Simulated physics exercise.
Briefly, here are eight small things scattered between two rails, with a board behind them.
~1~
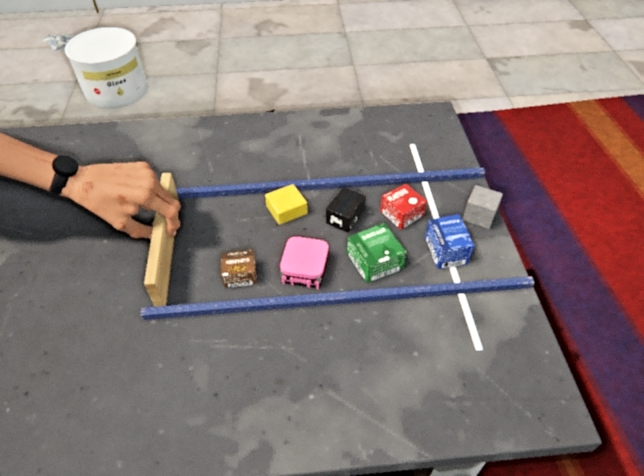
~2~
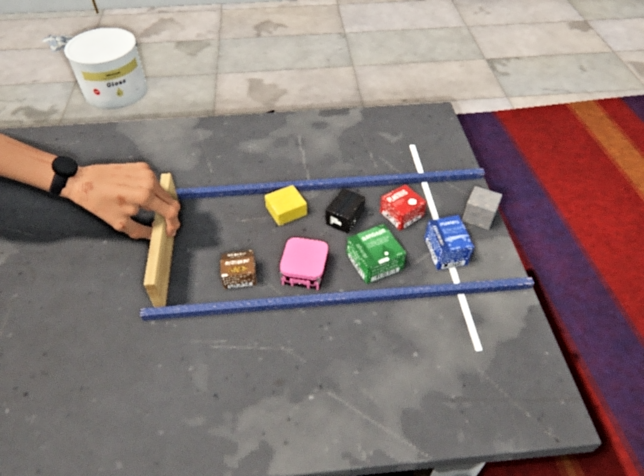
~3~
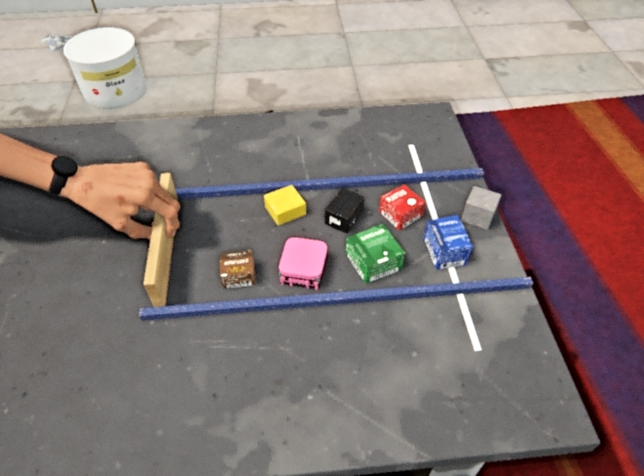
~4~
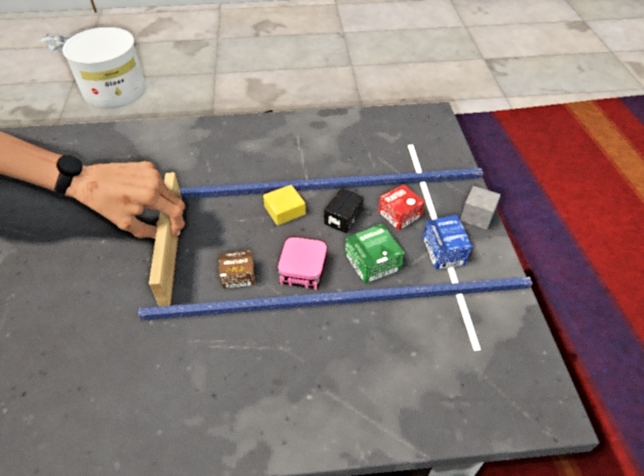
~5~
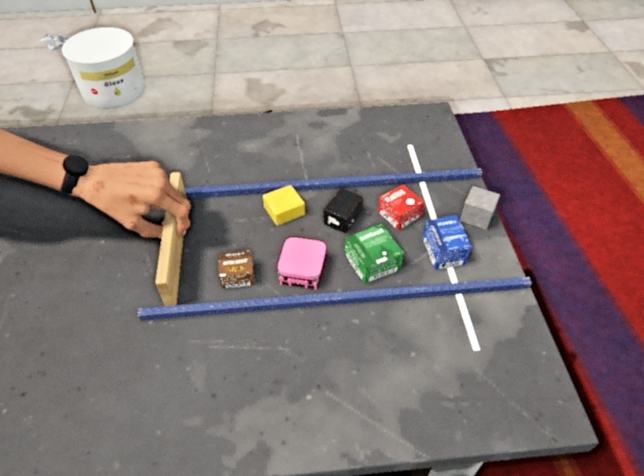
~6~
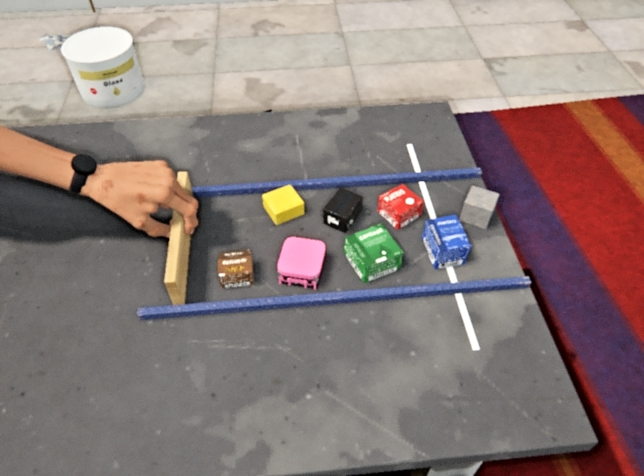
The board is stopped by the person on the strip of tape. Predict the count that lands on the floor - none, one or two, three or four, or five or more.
The fallen count comes to three or four.
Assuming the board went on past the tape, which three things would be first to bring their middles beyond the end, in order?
Blue box, grey block, green box.
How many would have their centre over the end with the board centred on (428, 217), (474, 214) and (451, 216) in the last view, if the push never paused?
3; 6; 4.
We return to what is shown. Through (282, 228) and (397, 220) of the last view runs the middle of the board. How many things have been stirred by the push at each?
The first number is 4, the next one 8.
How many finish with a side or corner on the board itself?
It adds up to 2.
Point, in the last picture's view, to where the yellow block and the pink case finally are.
Roughly at (445, 197) and at (497, 244), in that order.
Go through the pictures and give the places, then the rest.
The first frame shows grey block (482, 207); blue box (449, 242); red box (403, 206); board (164, 237); tape (440, 230).
The second frame shows blue box (448, 243); yellow block (286, 205).
The third frame shows red box (402, 207); brown box (238, 269).
The fourth frame shows grey block (480, 208); green box (374, 254).
The fifth frame shows blue box (446, 243); pink case (303, 263).
The sixth frame shows grey block (479, 207); blue box (445, 242); red box (400, 206); board (181, 235); tape (437, 230).
Early on, none off yet; grey block at rest near (479, 207); blue box at rest near (445, 242); red box at rest near (400, 206).
A while later, none off yet; grey block at rest near (479, 207); blue box travelled about its own width near (488, 239); red box travelled about its own width near (427, 208).
Finally, the number that fall off is three or four; lost, green box, red box, blue box and grey block.
